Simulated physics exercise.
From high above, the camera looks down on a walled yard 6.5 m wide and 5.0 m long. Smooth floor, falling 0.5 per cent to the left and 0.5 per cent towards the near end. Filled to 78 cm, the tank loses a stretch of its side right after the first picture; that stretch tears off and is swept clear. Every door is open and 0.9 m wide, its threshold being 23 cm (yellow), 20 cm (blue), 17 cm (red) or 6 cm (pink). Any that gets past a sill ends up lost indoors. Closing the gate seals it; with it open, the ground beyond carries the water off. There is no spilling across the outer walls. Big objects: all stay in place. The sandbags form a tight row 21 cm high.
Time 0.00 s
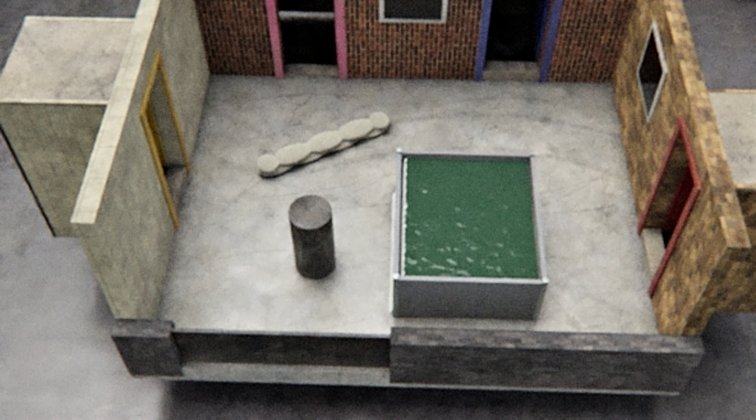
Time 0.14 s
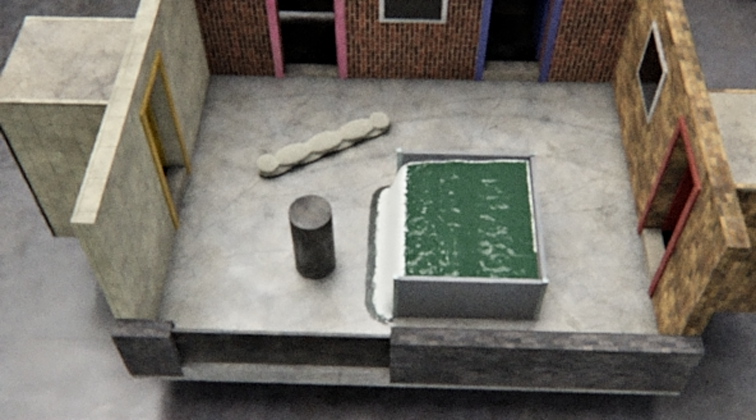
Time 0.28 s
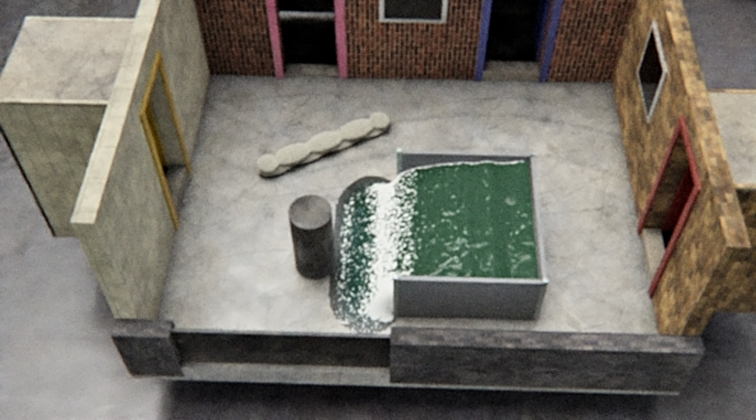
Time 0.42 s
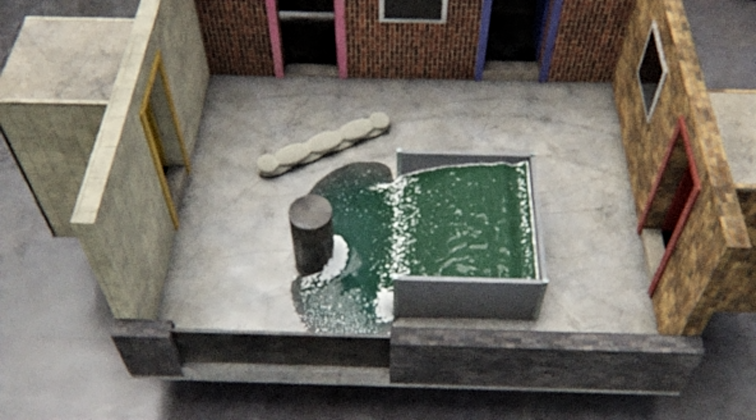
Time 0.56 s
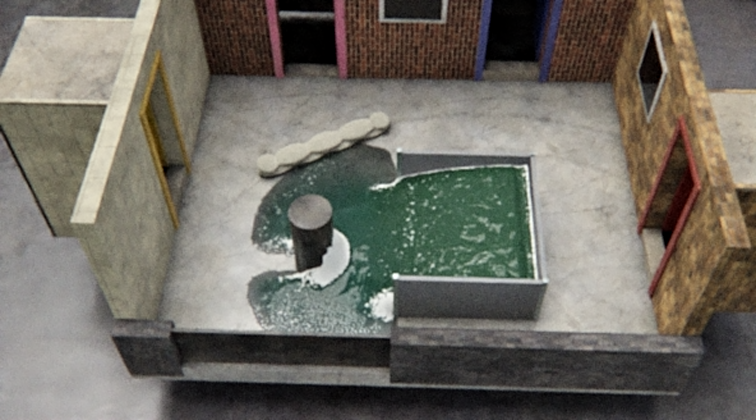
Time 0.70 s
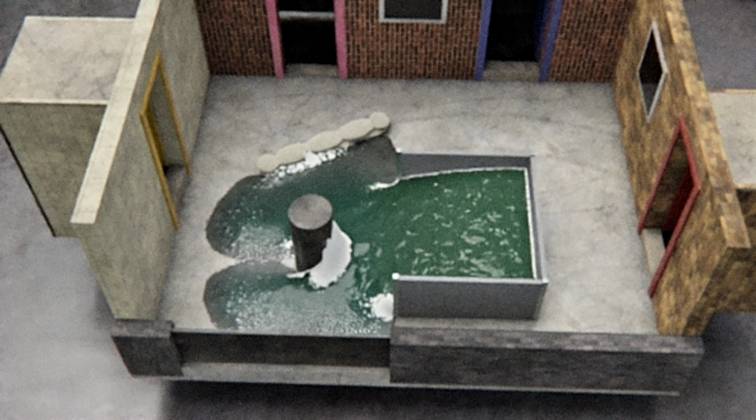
Walled yard with coloured doorways, green water bursting from a tank's left side, surging around a dark pillar and reaching a pale knobbly bar.
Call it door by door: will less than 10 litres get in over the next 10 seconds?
Yellow door - no, 10 litres or more; blue door - yes, less; red door - yes, less; pink door - no, 10 litres or more.
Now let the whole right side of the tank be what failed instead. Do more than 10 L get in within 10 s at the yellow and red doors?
Yellow door doesn't reach it, red door surpasses it.
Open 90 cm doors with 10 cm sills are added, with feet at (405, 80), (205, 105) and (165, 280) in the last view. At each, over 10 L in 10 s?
Note, doorways in listed order: Stays short, goes beyond, goes beyond.
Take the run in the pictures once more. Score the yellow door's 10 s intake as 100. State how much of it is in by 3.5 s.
100 percent or so by then.
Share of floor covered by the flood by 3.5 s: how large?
Some 65 per cent of the floor is wet.
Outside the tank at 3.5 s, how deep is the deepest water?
Some 28 cm deep.
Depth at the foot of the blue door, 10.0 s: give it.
I'd put it at around 5.5 cm deep.
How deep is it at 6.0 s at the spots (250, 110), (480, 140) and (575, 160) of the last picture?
Approximately 9, 3 and 2 centimetres, going through them in turn.
After 1.4 s water covers 35 % of the floor and is deepest (56 cm) near (150, 350); yellow door 40 cm at the sill, 26 L in, blue door not reached, red door not reached, pink door not reached.
After 2.2 s water covers 50 % of the floor and is deepest (44 cm) near (169, 267); yellow door 36 cm at the sill, 102 L in, blue door not reached, red door not reached, pink door not reached.
After 3.5 s water covers 65 % of the floor and is deepest (28 cm) near (300, 168); yellow door 23 cm at the sill, 150 L in, blue door not reached, red door not reached, pink door 8 cm at the sill, 0 L in.
After 6.0 s water covers 90 % of the floor and is deepest (26 cm) near (605, 88); yellow door 9 cm at the sill, 153 L in, blue door 10 cm at the sill, 0 L in, red door 5 cm at the sill, 0 L in, pink door 8 cm at the sill, 16 L in.
After 10.0 s water covers 95 % of the floor and is deepest (20 cm) near (638, 363); yellow door 11 cm at the sill, 153 L in, blue door 6 cm at the sill, 0 L in, red door 9 cm at the sill, 0 L in, pink door 7 cm at the sill, 20 L in.
